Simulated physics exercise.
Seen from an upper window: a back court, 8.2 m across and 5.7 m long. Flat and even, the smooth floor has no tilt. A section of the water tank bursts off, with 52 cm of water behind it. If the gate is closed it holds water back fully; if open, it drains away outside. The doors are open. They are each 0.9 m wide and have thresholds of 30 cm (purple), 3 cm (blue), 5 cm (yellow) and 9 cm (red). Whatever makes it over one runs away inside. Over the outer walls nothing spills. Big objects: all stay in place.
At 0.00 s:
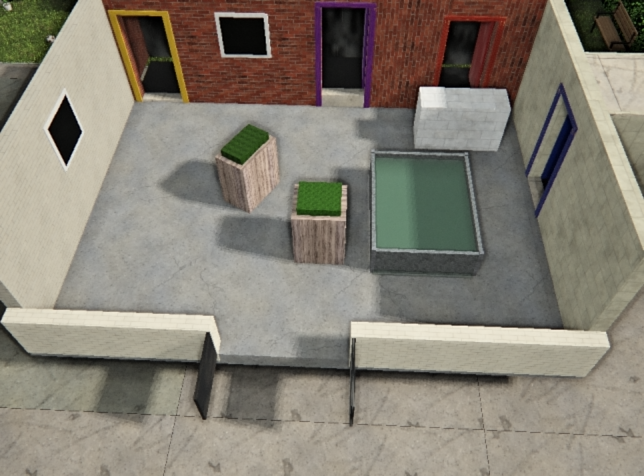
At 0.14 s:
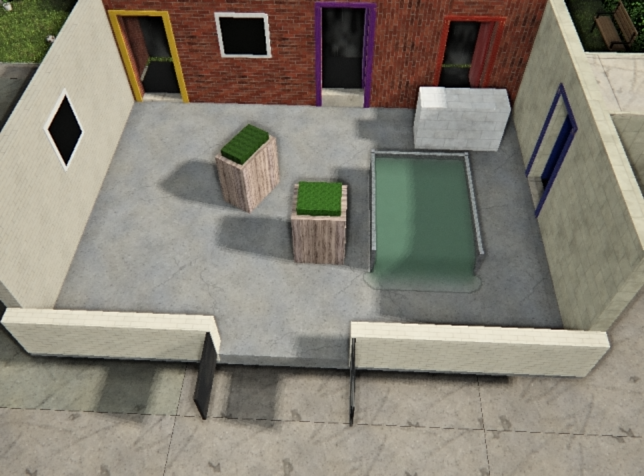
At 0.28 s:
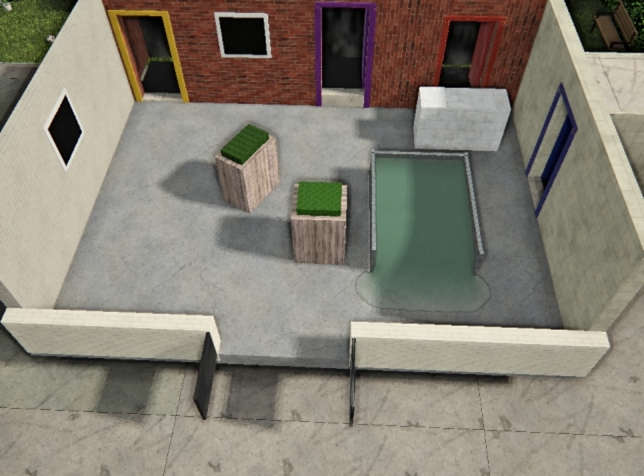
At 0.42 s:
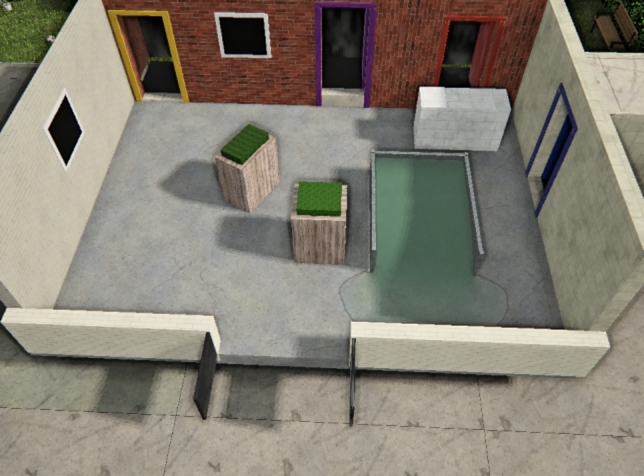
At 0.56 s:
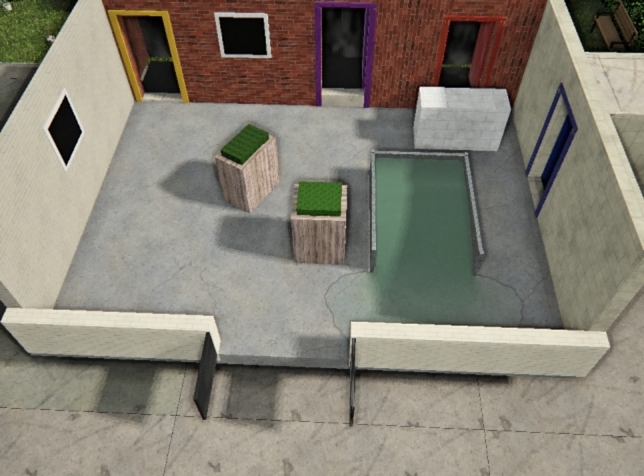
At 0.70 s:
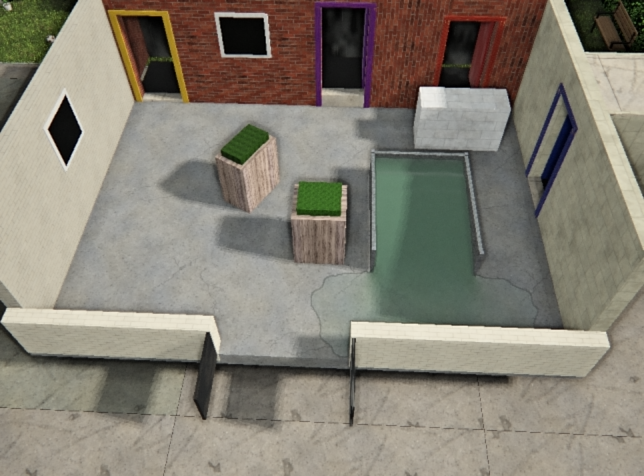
Greenish water poured out of the tank on the right of the courtyard once its front side gave way, spreading across the gray floor in a widening puddle toward the low front wall.
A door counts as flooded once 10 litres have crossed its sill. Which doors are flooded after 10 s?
At the purple door the amount will not overshoot the limit, at the blue door the amount will overshoot the limit, at the yellow door the amount will not overshoot the limit, at the red door the amount will not overshoot the limit.
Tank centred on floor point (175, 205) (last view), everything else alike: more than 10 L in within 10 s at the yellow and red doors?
For the yellow door, the amount is too high; for the red door, the amount is acceptable.
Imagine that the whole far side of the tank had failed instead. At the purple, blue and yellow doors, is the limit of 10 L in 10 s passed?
Against that limit: Purple under, blue above, yellow over.
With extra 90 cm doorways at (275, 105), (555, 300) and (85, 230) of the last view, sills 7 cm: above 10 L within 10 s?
In turn: Short of it, beyond it, short of it.
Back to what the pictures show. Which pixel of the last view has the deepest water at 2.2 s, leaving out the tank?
Roughly pixel (568, 354).
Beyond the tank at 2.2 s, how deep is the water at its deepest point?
I'd say near 39 centimetres.
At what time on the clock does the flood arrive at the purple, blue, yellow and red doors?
Purple: 6.5 s; blue: 2.6 s; yellow: 7.0 s; red: 4.5 s.
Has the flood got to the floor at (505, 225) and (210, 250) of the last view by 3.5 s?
Soaked, soaked.
After 1.4 s water covers 10 % of the floor and is deepest (37 cm) near (425, 348); purple door not reached, blue door not reached, yellow door not reached, red door not reached.
After 2.2 s water covers 20 % of the floor and is deepest (39 cm) near (568, 354); purple door not reached, blue door not reached, yellow door not reached, red door not reached.
After 3.5 s water covers 45 % of the floor and is deepest (26 cm) near (556, 354); purple door not reached, blue door 4 cm at the sill, 0 L in, yellow door not reached, red door not reached.
After 6.0 s water covers 65 % of the floor and is deepest (16 cm) near (484, 155); purple door not reached, blue door 4 cm at the sill, 2 L in, yellow door not reached, red door 5 cm at the sill, 0 L in.
After 10.0 s water covers 95 % of the floor and is deepest (10 cm) near (183, 105); purple door 2 cm at the sill, 0 L in, blue door 6 cm at the sill, 31 L in, yellow door 6 cm at the sill, 2 L in, red door 4 cm at the sill, 0 L in.
